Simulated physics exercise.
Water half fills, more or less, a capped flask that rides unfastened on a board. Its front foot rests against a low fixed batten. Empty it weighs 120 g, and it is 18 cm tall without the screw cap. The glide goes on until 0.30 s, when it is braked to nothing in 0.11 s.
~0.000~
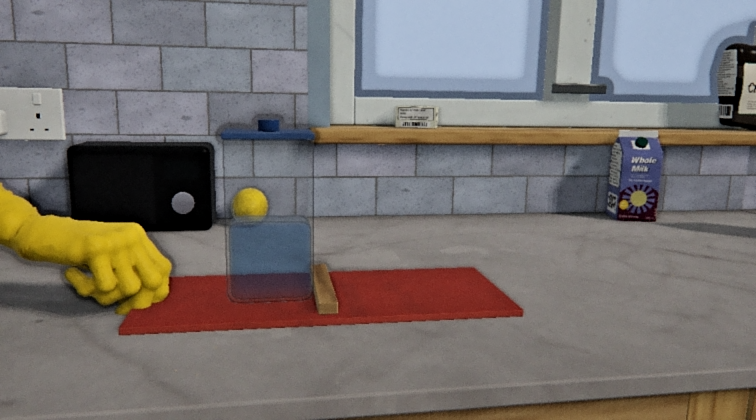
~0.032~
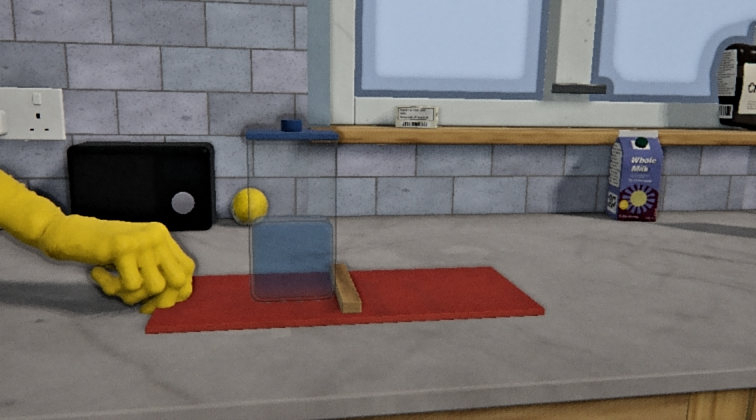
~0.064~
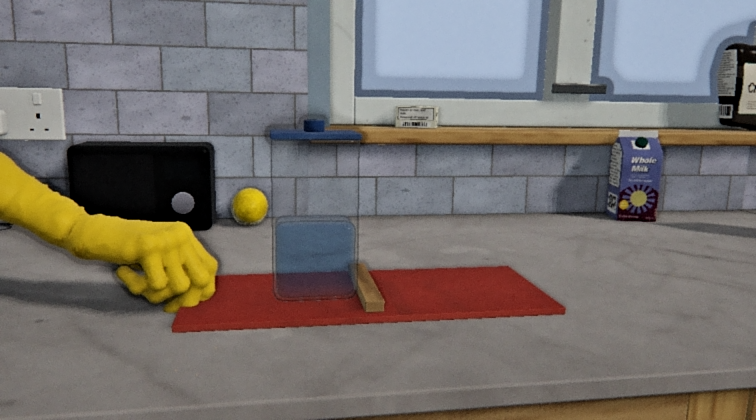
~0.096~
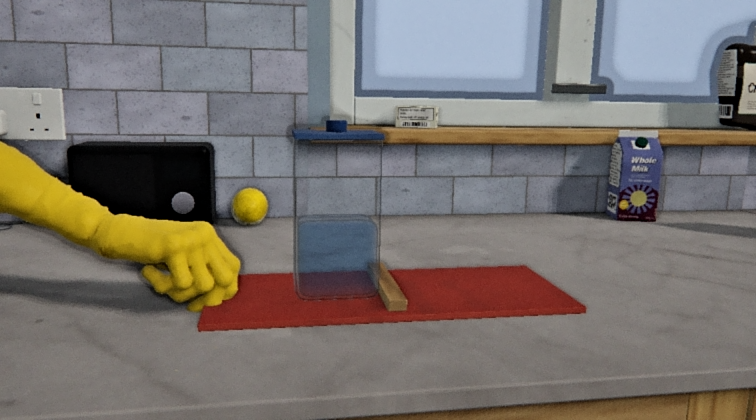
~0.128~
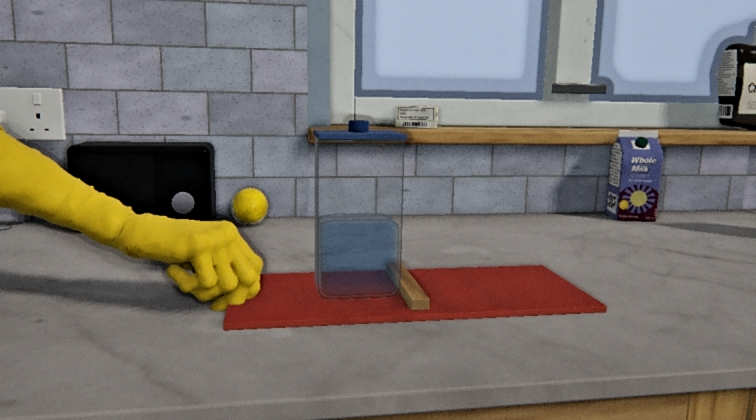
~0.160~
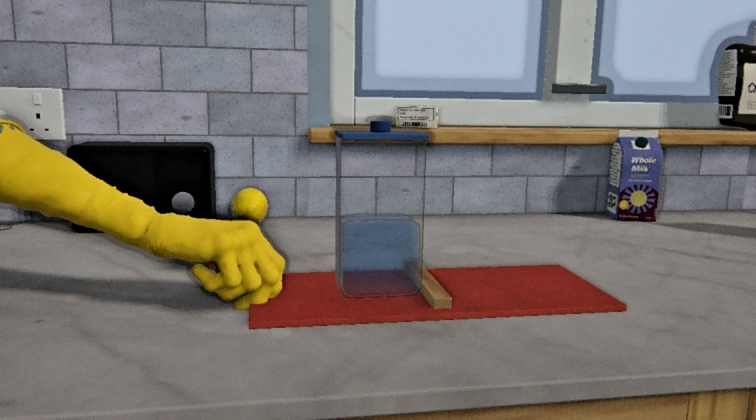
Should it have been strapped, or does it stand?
The capped flask remains upright.
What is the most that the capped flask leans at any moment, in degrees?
About 1°.
By 0.41 s the board moves at 0.00 m/s; the capped flask stands where it began.
By 0.53 s the capped flask stands where it began.
By 0.69 s the capped flask stands where it began.
By 0.91 s the capped flask stands where it began.
At rest the capped flask stands where it began.
